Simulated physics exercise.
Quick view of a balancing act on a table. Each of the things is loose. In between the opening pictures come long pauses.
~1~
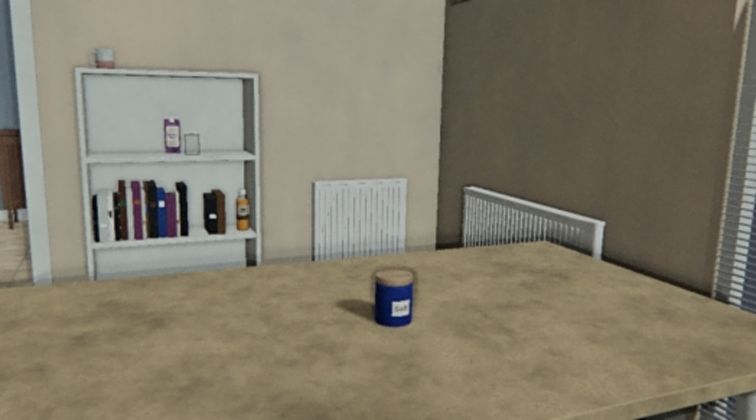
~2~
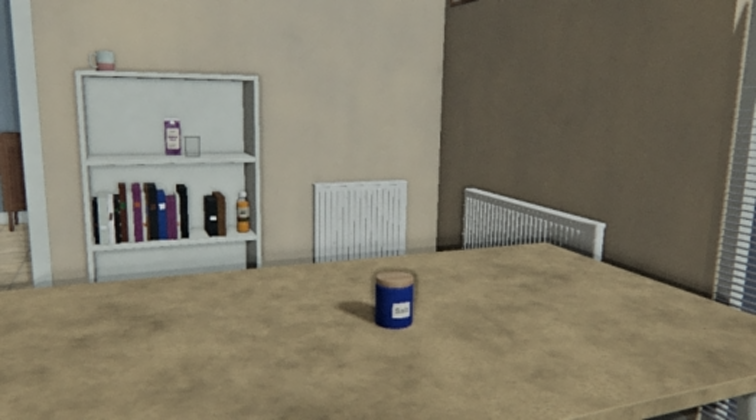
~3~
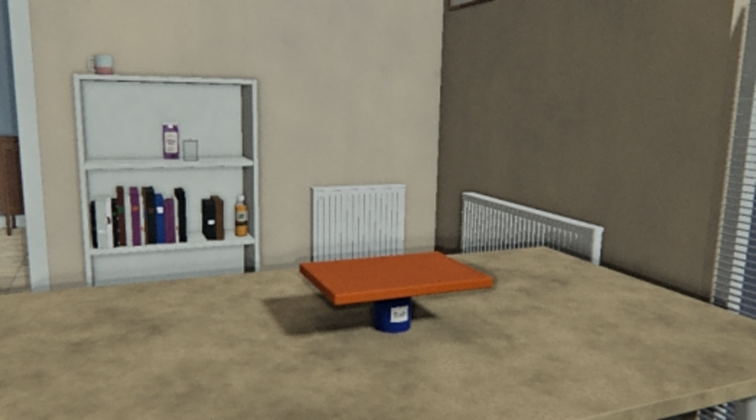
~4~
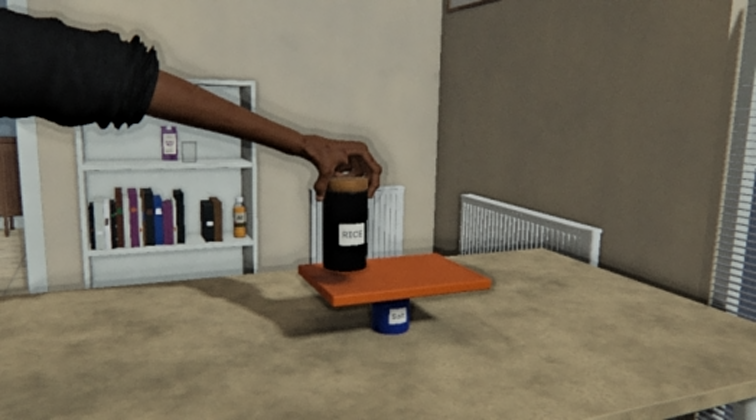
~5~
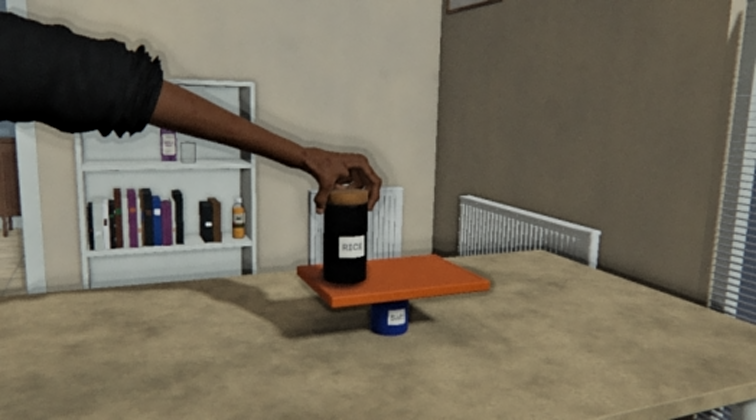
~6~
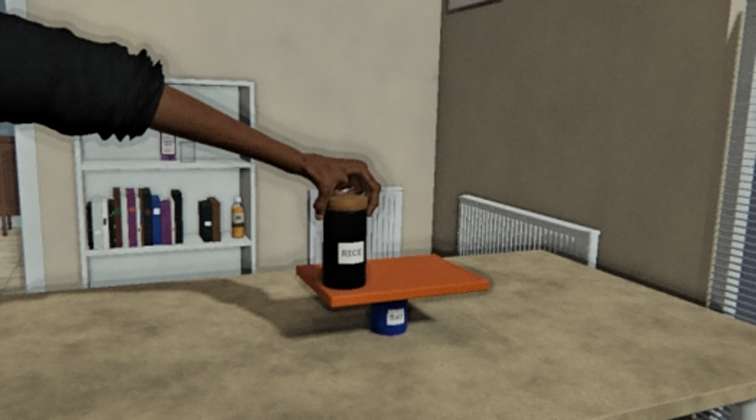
A small blue jar with a label stands on a mottled tan tabletop, seen from slightly above in a beige and brown room. Behind it are a white bookcase of books and bottles at left and white radiators at centre and right. An orange board appears across the jar, then a dark-sleeved arm from the left lowers a black jar onto the board's left side, still gripping it.
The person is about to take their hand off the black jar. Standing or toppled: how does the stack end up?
I expect it to fail to stay steady.
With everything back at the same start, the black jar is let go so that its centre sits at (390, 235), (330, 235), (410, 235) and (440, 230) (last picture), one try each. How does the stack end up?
Stands firm, topples, stands firm, topples.
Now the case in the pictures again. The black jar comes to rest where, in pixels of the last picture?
Near (217, 363).
Then, 0.40 s after the last picture, black jar now fallen; orange lid tipped 49° from how it was.
Then, 0.60 s after the last picture, orange lid tipped 24° from how it was.
At rest, fallen, black jar and orange lid; blue jar in place. Seen from the same camera at the end, black jar near (217, 363). The stack loses its balance.
